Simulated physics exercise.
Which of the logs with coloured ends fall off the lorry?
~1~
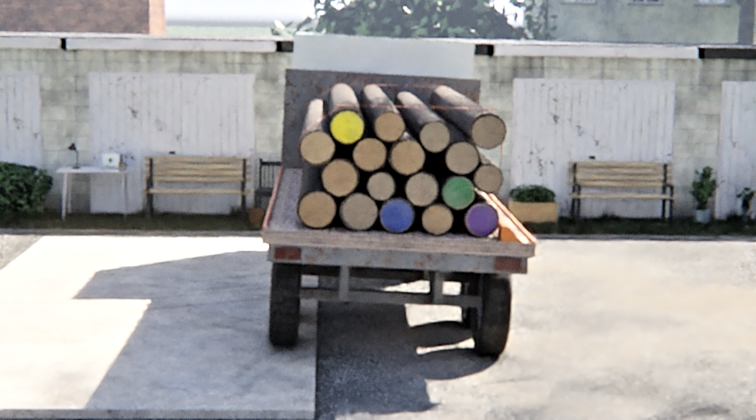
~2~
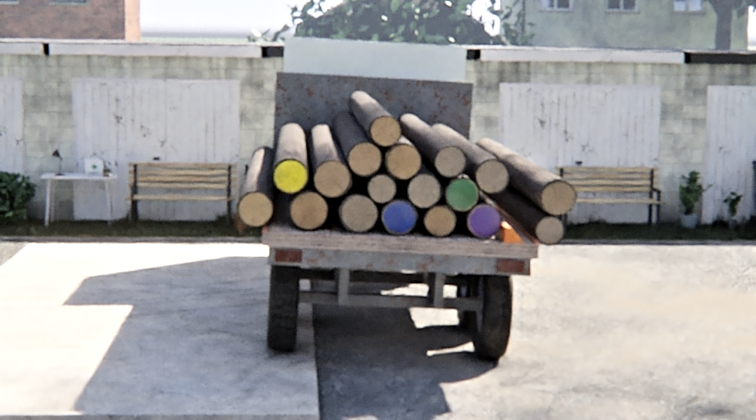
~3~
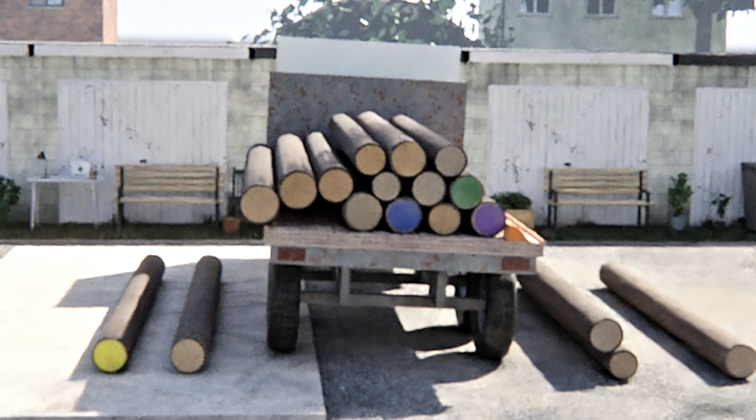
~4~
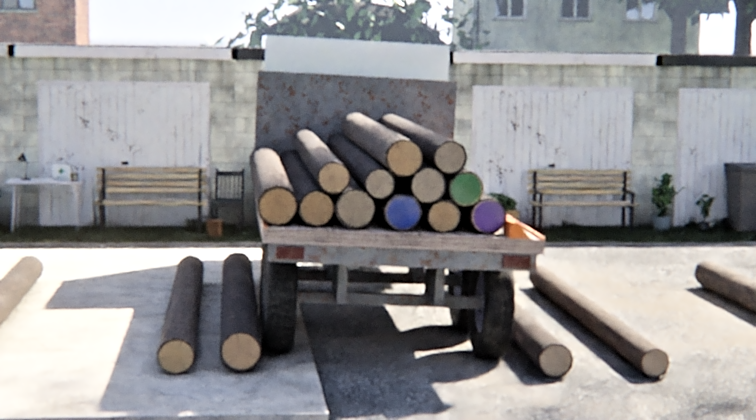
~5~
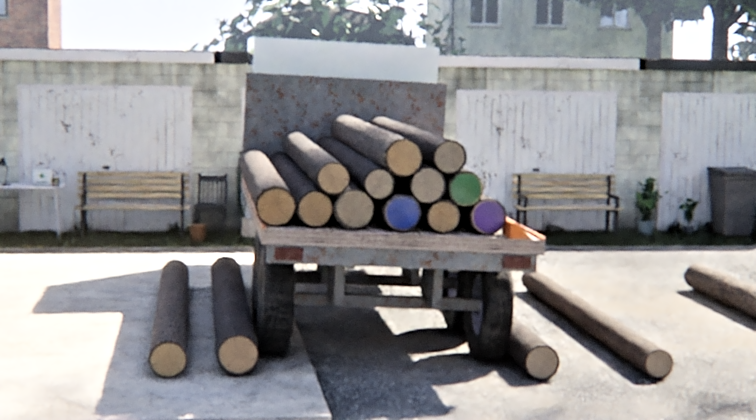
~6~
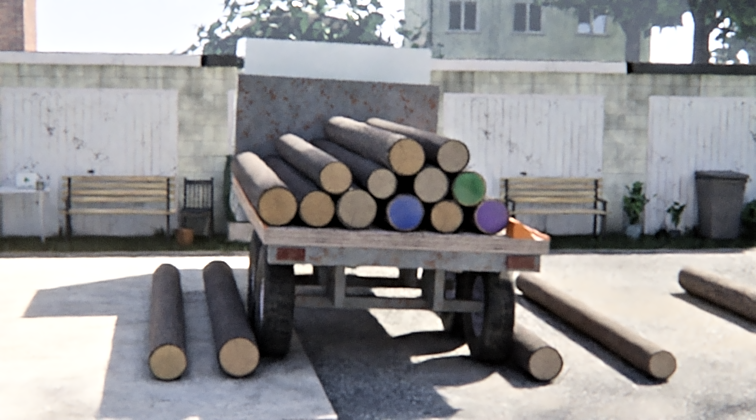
Only the yellow-ended log falls off, dropping to the ground on the left. The green, purple and blue ones stay on the lorry.
A parked flatbed lorry sheds logs off both sides while the rest stay piled aboard.
